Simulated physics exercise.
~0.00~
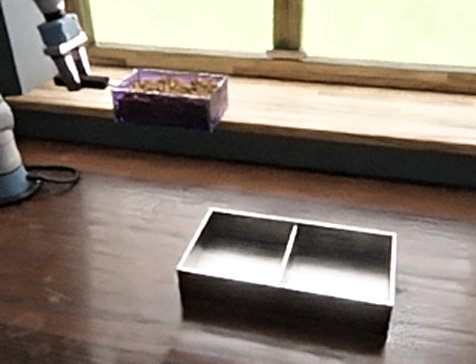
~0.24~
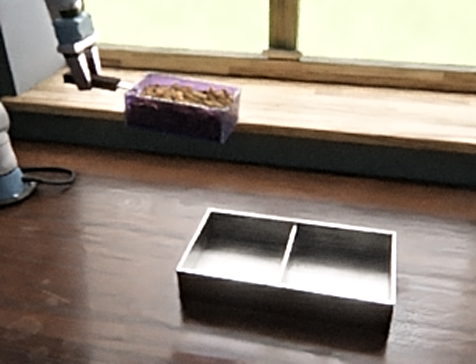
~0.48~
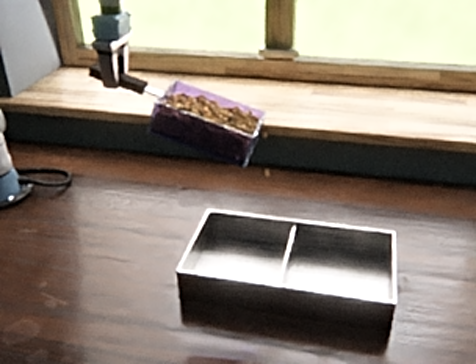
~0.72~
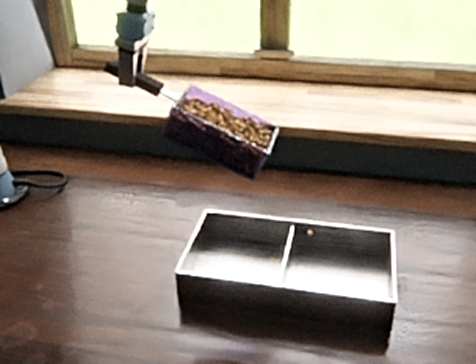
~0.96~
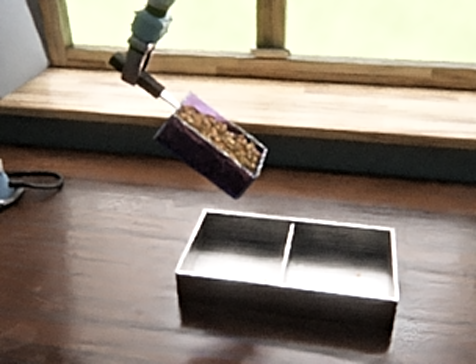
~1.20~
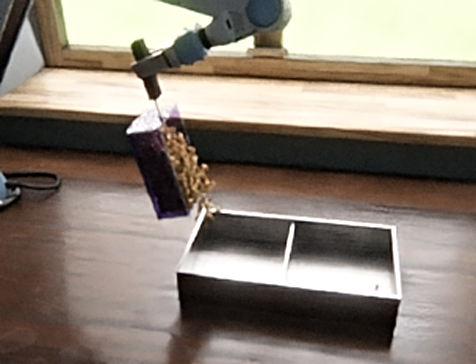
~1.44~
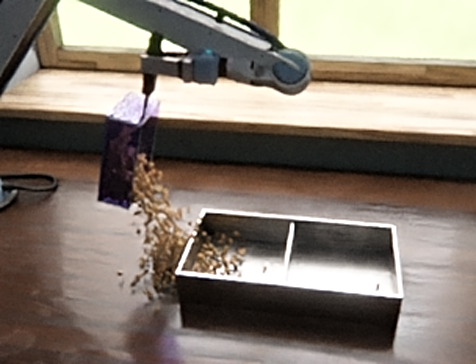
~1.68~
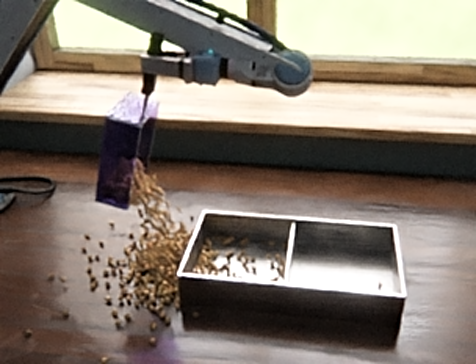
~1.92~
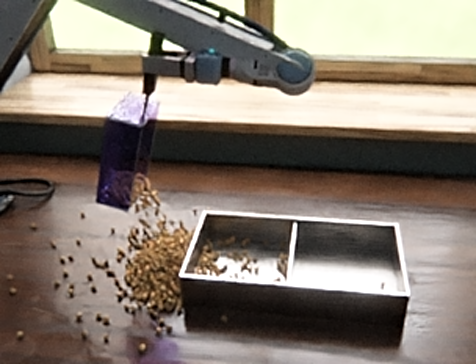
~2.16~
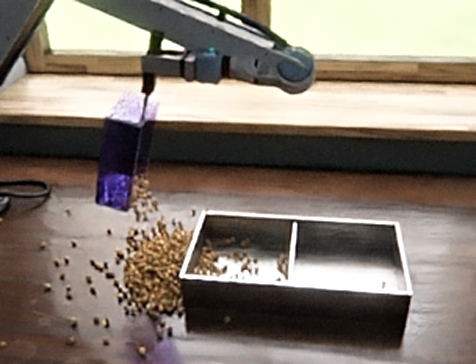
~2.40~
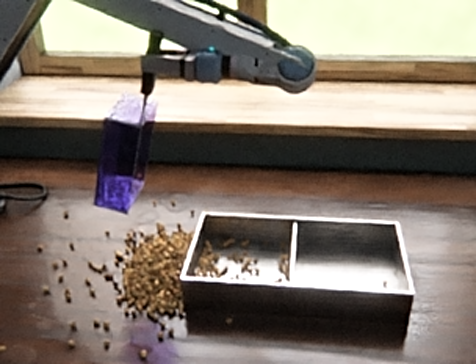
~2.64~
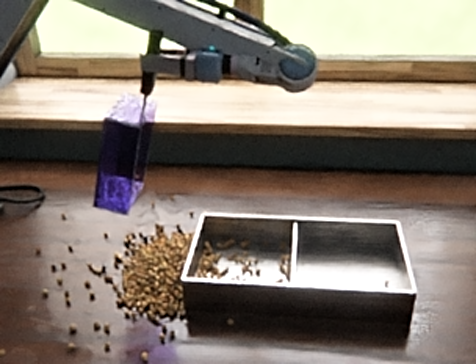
A translucent purple box full of small tan chickpeas hangs from a robot arm at the upper left, above a dark, glossy wooden table by a window with a pale wooden sill. Seen from slightly above, an open tray with pale rims and a central divider sits at the right. The arm carries the box right and down, tilting it toward the tray, then swings it back left as it tips steeply. Chickpeas pour over the tray's left edge, some landing in the left compartment, most spilling onto the table. The emptied box hangs still beside a scattered heap, the right compartment looking nearly bare.
